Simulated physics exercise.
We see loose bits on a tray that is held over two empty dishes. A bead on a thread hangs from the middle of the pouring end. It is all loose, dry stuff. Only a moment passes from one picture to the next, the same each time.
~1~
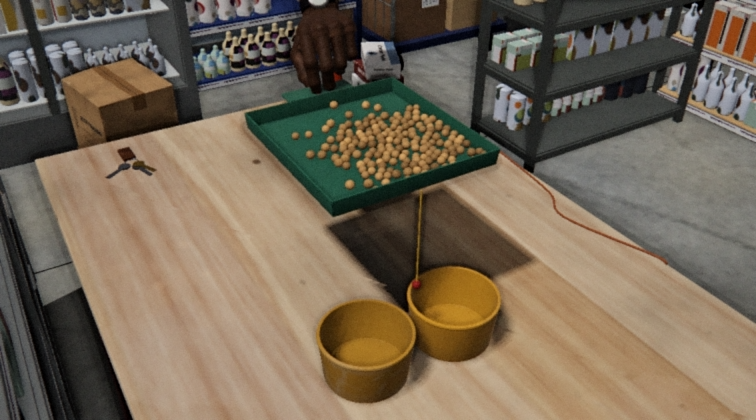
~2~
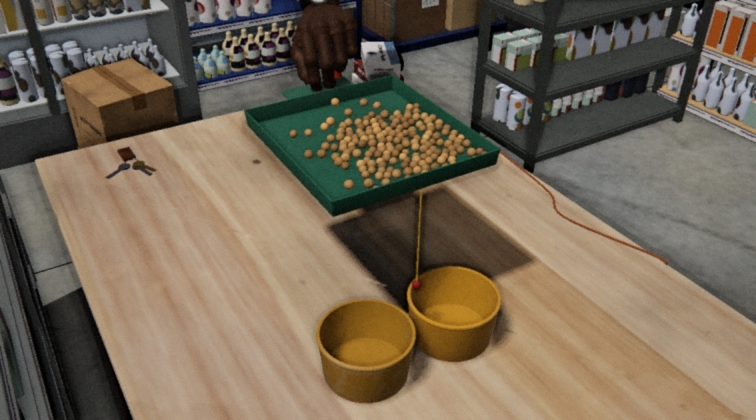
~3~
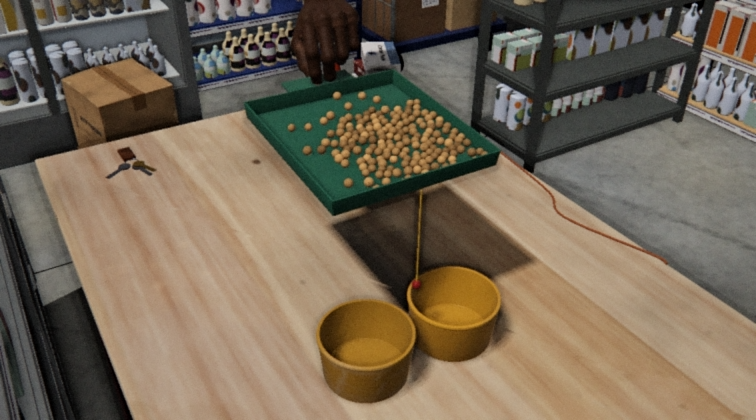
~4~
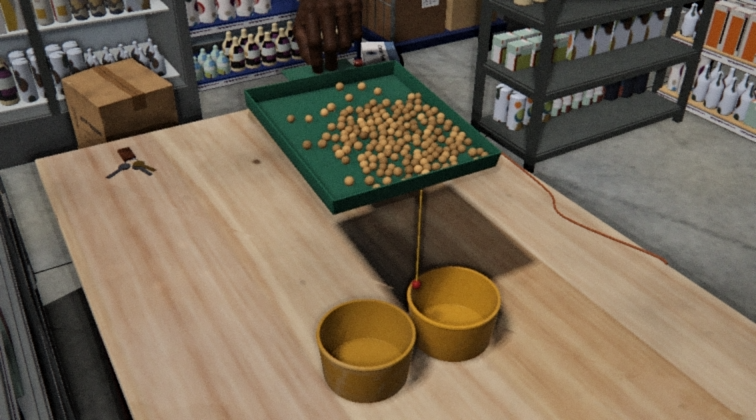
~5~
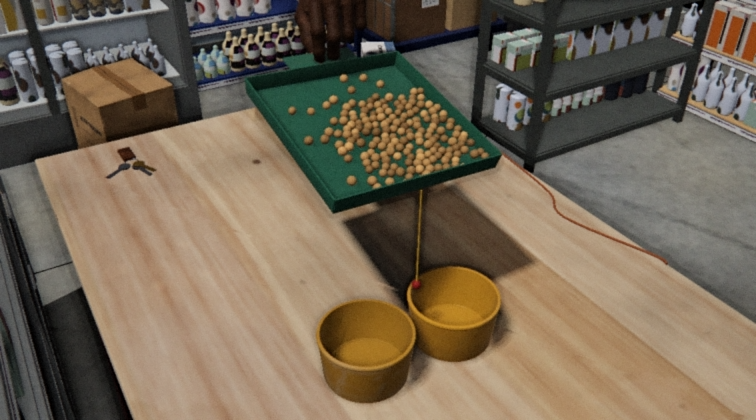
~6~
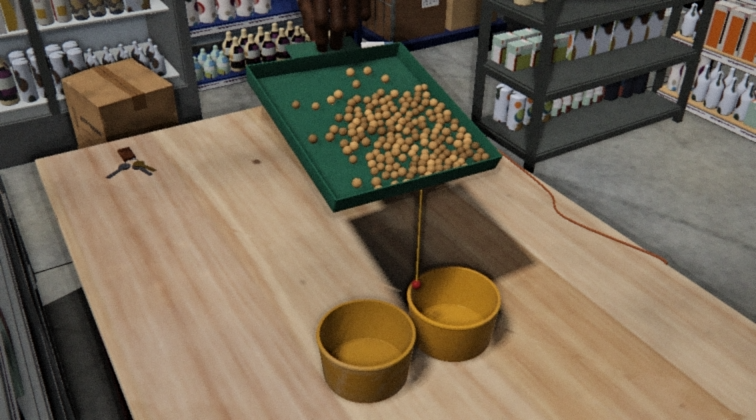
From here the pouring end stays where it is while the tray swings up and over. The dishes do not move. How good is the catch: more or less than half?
They take only the smaller part between them.
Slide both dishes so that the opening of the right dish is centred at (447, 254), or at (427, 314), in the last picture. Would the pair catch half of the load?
The first try: Below a half. The second: The smaller part.
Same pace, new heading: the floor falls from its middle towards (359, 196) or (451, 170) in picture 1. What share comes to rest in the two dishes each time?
Near 80 % and 20 %.
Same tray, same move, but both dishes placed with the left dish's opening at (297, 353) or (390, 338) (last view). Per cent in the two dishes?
Near 0 % and 70 %.
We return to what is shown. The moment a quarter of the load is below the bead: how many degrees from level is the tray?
Around 95° of tilt.
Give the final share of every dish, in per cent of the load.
For the left dish some 0 %, for the right dish some 40 %.
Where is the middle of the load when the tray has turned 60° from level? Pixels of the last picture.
At about (438, 139).
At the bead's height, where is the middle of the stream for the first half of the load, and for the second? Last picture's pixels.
Around (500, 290) and then (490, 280).
Soon, tray tipped steeply; all on the tray.
A while on, tray tipped right over; about a quarter on the tray; about a quarter in the right dish; about a quarter outside both; about a third in the air.
Towards the end, tray tipped past a quarter turn; about a third in the right dish; about two thirds outside both.
Finally, tray tipped past a quarter turn; none in the left dish; about a third in the right dish; about two thirds outside both.
